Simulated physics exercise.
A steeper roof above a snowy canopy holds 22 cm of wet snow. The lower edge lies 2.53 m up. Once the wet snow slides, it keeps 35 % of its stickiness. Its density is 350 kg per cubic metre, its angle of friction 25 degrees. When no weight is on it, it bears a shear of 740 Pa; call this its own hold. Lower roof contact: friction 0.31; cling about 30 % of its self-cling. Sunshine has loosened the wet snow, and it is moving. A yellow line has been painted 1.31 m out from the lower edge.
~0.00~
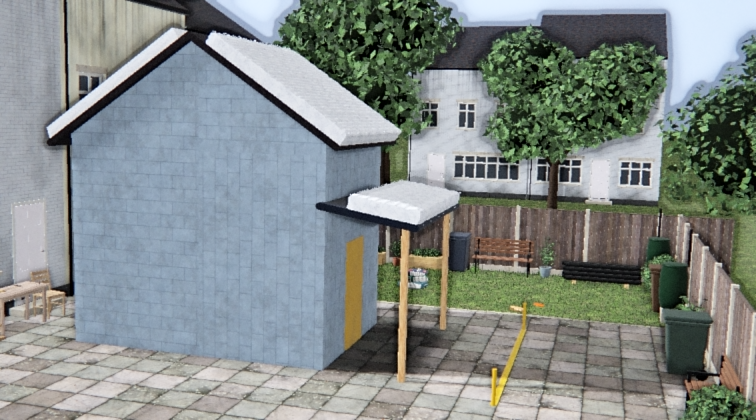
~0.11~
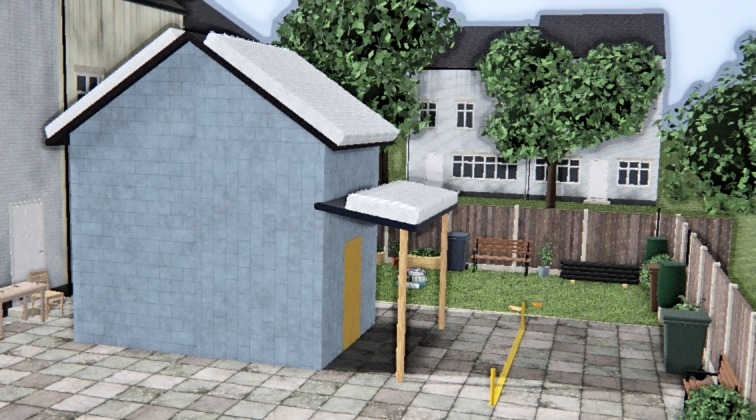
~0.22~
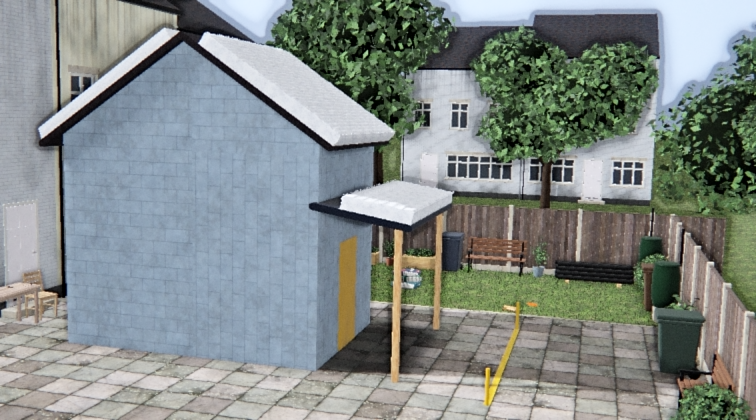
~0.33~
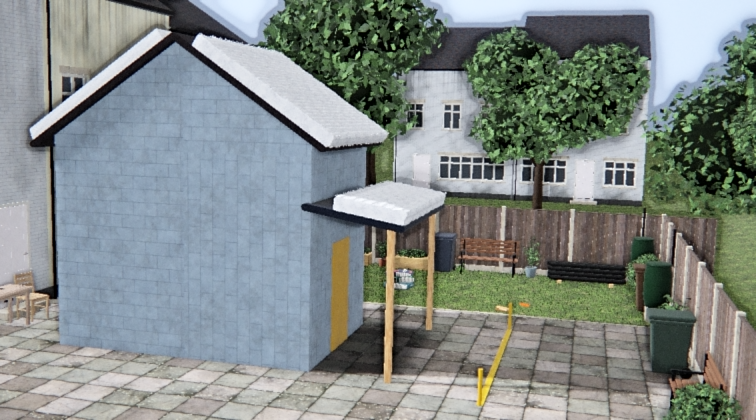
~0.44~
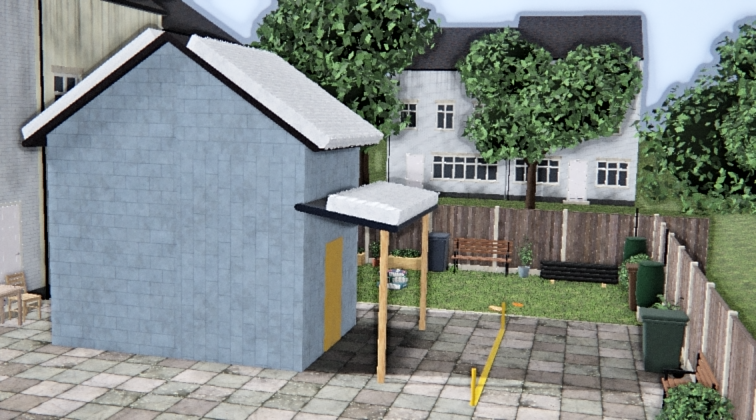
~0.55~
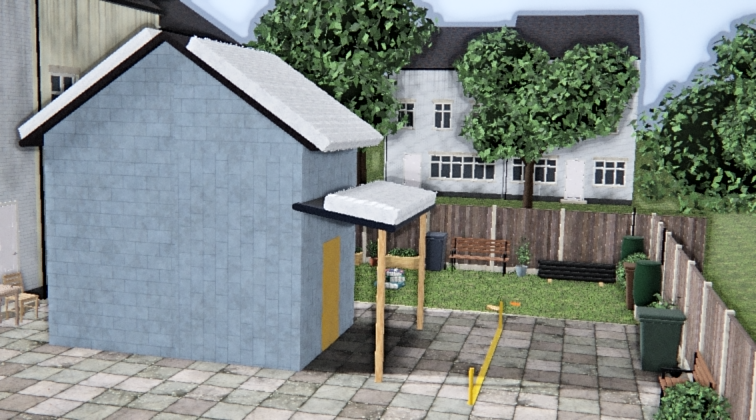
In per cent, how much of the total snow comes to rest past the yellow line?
Roughly 12 per cent.
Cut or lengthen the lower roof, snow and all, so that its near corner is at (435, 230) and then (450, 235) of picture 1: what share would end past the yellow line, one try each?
The first try gives 3 percent and the second gives 1 percent.
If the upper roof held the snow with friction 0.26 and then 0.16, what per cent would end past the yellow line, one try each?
45 %, then 50 %.
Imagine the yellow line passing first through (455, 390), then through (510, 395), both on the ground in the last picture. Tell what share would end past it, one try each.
Respectively 20 percent and 2 percent would end past it.
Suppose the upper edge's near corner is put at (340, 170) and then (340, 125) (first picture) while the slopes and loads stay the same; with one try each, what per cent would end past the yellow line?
In that order: 0 %, 30 %.
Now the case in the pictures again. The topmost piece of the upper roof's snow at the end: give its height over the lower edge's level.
I'd put it at around 0.7 m up.
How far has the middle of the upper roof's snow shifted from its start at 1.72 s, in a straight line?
Some 1.6 m.
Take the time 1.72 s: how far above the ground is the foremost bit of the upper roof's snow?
Somewhere around 3.0 metres, I'd say.
By 1.09 s, none is below the lower edge and 0 % is past the line.
By 1.72 s, none is below the lower edge and 0 % is past the line.
By 2.36 s, none is below the lower edge and 0 % is past the line.
By 3.00 s, 37 % is below the lower edge and 3 % is past the line.
By 4.10 s, at the end, 47 % is below the lower edge and 12 % is past the line.
